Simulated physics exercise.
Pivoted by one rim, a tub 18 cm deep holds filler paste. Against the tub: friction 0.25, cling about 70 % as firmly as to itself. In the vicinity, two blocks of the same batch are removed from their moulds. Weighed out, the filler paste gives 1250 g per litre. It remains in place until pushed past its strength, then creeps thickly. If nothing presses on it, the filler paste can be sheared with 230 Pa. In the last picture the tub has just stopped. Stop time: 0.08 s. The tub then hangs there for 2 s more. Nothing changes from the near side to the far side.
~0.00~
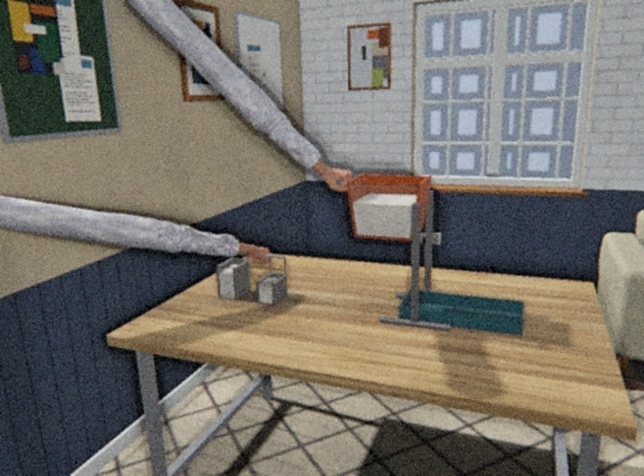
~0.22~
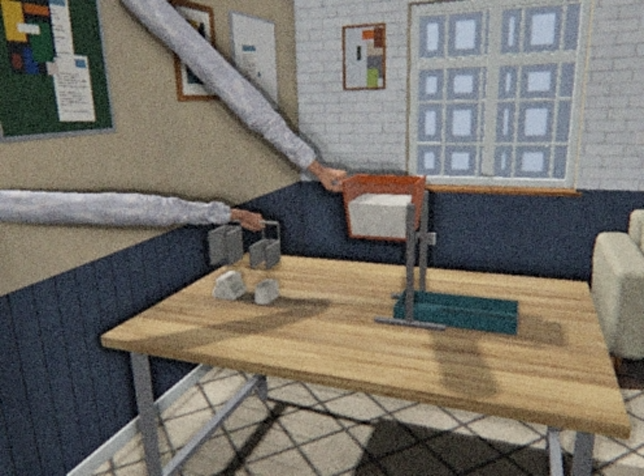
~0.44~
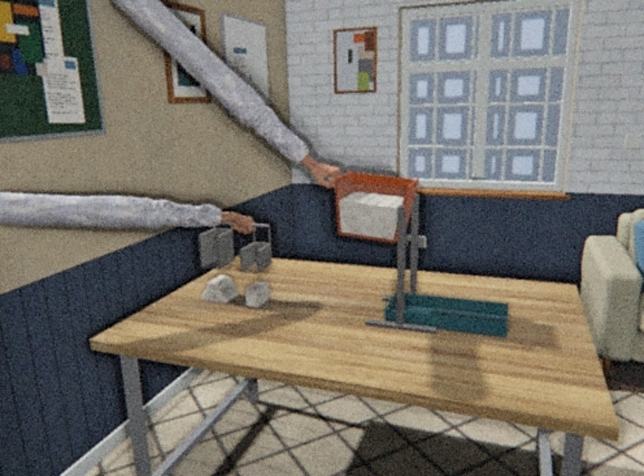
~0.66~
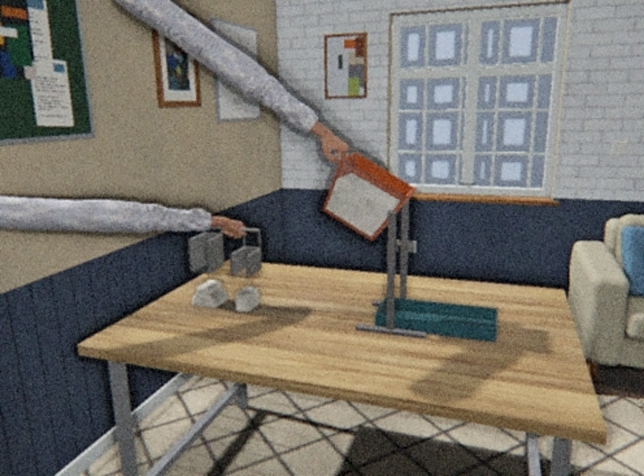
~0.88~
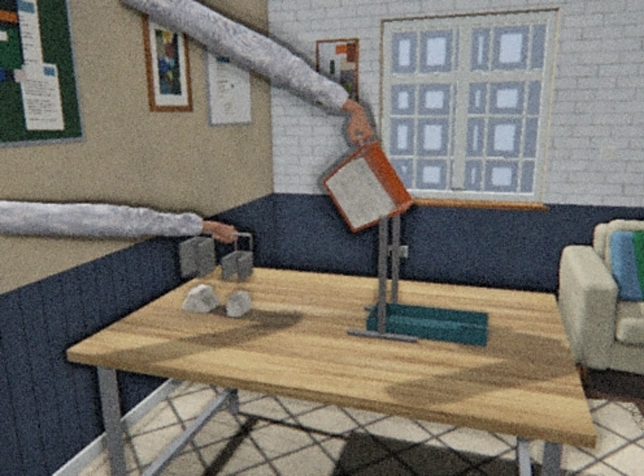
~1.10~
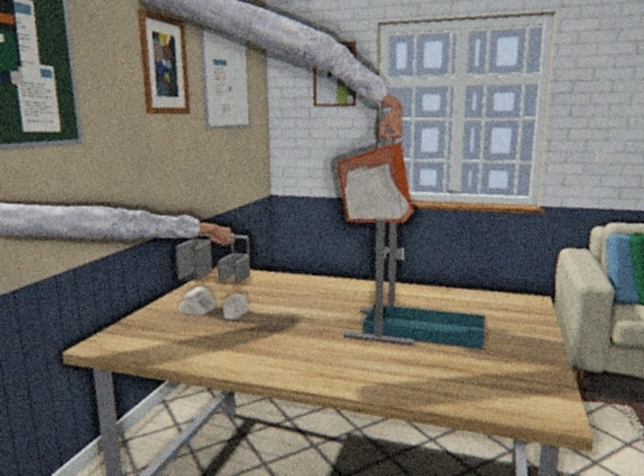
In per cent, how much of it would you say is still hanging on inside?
I would say around 58 percent.
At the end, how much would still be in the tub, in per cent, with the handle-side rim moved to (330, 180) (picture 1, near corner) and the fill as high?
I'd guess around 45 per cent remains.
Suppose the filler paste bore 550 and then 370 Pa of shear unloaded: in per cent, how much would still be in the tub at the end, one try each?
100 in a hundred, followed by 75 in a hundred.
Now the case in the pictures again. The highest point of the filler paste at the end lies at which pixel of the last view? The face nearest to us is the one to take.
Around (358, 195).
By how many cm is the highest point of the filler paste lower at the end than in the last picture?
The top ends up some 9 cm below its level in the last picture.
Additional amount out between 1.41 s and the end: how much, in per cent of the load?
8 per cent.
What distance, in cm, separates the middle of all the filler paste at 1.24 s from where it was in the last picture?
Some 4 cm.
After 1.24 s, the tub is at 79 degrees and holds 89 %.
After 1.41 s, the tub is at 79 degrees and holds 66 %.
After 1.58 s, the tub is at 79 degrees and holds 58 %.
After 1.75 s, the tub is at 79 degrees and holds 58 %.
After 3.10 s, at the end, the tub is at 79 degrees and holds 58 %.
